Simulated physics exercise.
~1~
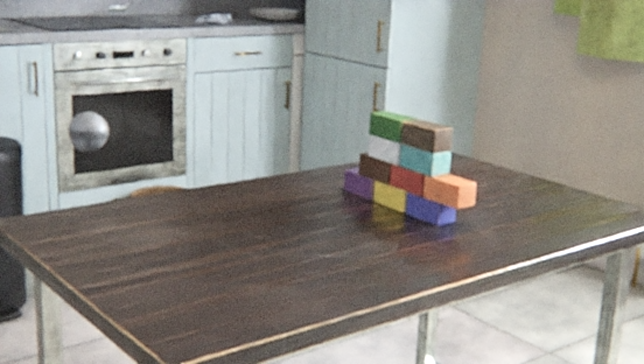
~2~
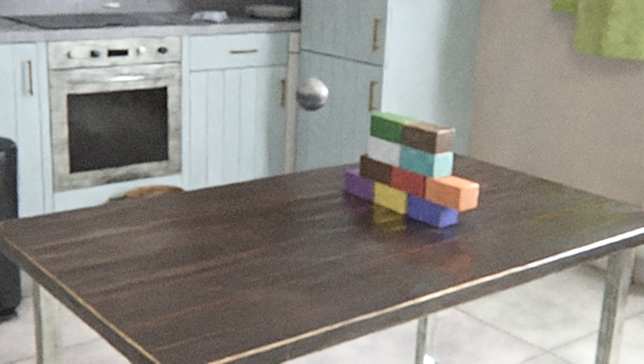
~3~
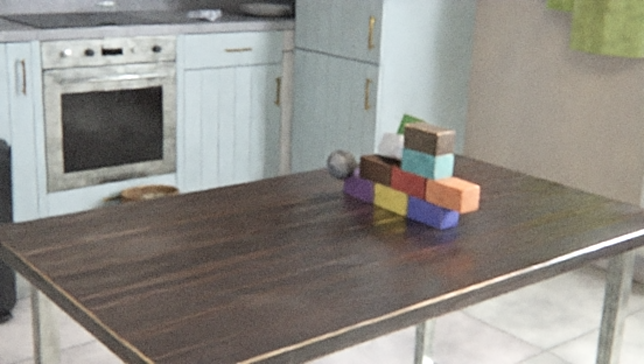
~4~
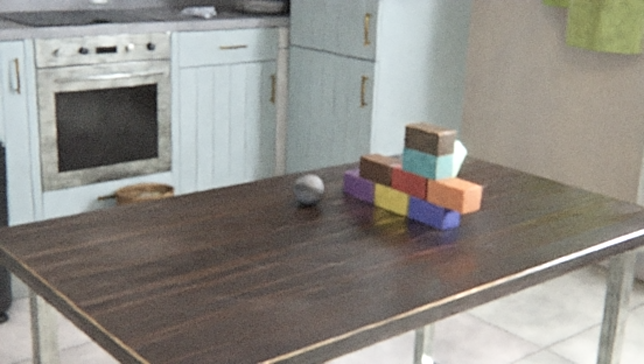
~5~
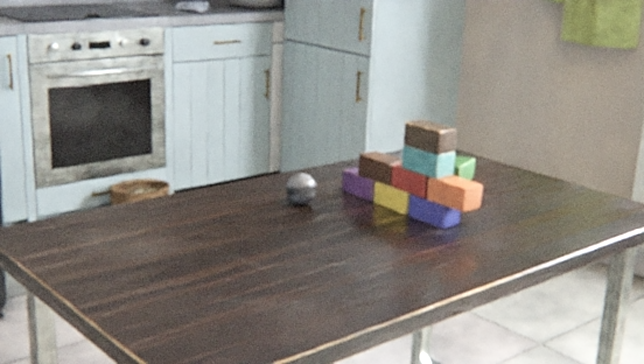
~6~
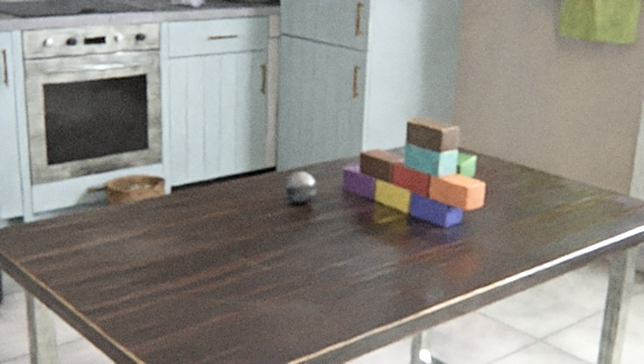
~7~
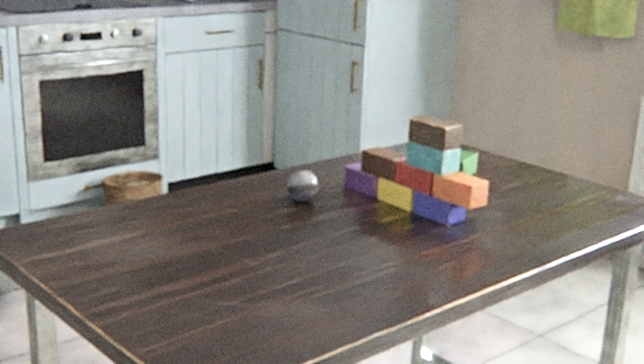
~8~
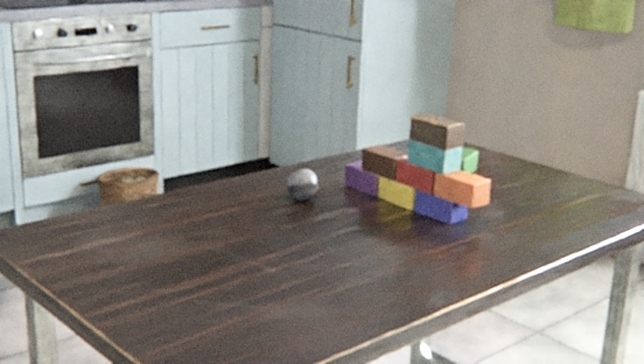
A grey ball flew in from the left toward a stack of colourful blocks on a dark table, knocking the green and white blocks off the back, then bounced back and settled beside the stack while the other blocks stayed standing.
